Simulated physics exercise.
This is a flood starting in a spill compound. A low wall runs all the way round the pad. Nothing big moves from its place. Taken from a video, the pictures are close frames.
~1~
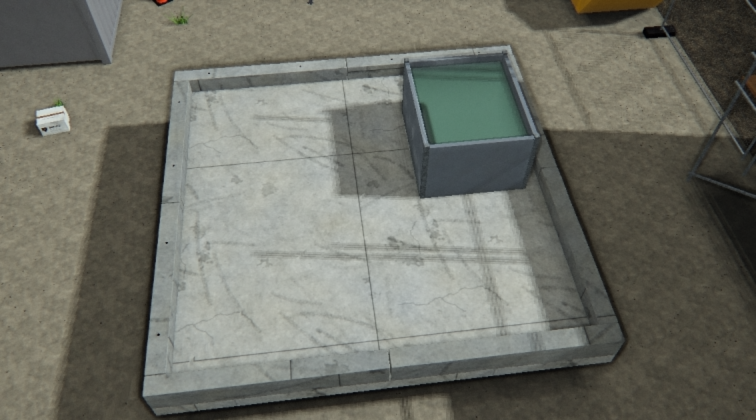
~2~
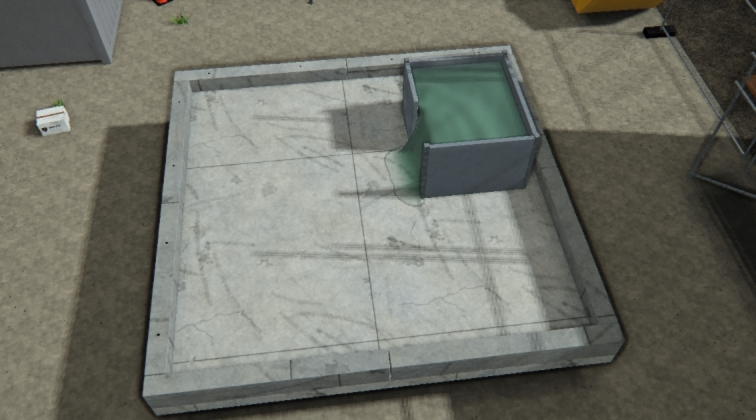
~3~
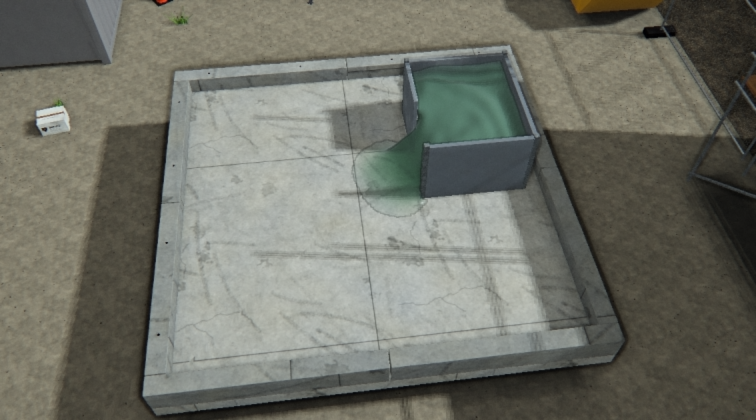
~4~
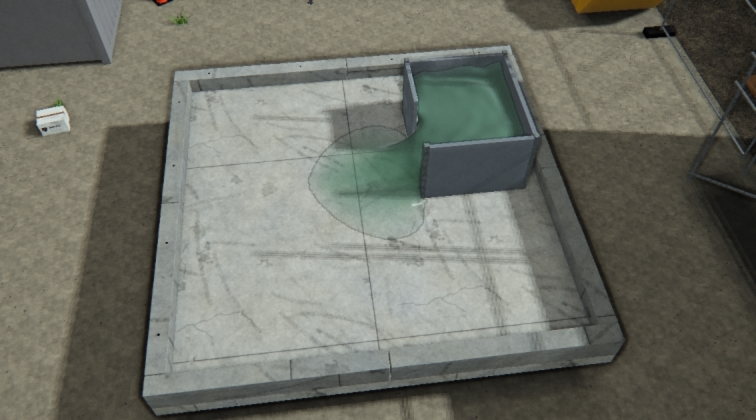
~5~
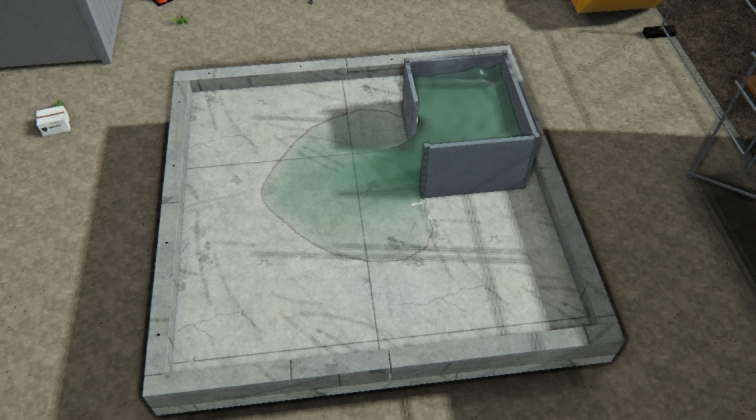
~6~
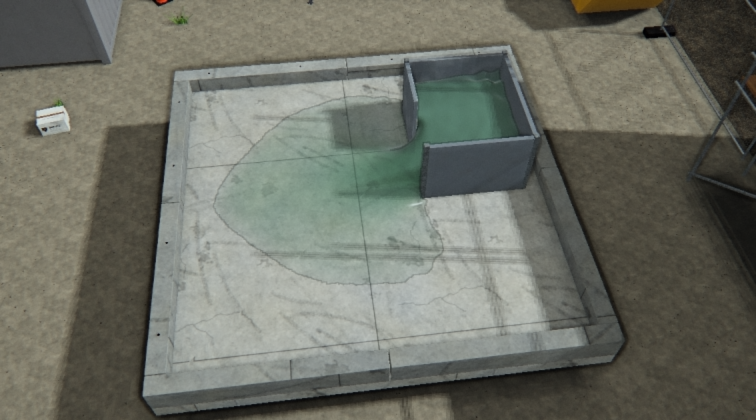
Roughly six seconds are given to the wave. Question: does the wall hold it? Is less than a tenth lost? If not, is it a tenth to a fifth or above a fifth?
Yes.
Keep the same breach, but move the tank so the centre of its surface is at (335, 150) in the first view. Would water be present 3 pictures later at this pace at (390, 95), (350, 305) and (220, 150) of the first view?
Per point: Unwetted / unwetted / inundated.
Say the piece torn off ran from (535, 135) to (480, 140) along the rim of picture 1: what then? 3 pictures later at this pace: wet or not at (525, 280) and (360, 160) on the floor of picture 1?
Soaked, spared.
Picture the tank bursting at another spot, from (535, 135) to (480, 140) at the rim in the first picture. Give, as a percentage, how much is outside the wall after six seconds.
Roughly 16 %.
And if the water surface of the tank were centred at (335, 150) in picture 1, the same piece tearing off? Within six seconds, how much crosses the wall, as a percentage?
16 per cent.
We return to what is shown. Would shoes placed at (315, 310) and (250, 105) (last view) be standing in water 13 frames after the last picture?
The first will be swamped and the second swamped.
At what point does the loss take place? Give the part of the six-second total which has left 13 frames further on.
Estimate: 80 %.
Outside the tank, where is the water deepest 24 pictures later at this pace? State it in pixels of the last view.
My finger goes to (184, 228).
A moment on, water covers 50 % of the floor; the low wall has let 0 % over.
Next, water covers 55 % of the floor; the low wall has let 0 % over.
Then, water covers 55 % of the floor; the low wall has let 4 % over.
Later, water covers 60 % of the floor; the low wall has let 5 % over.
In the end, water covers 85 % of the floor; the low wall has let 5 % over.
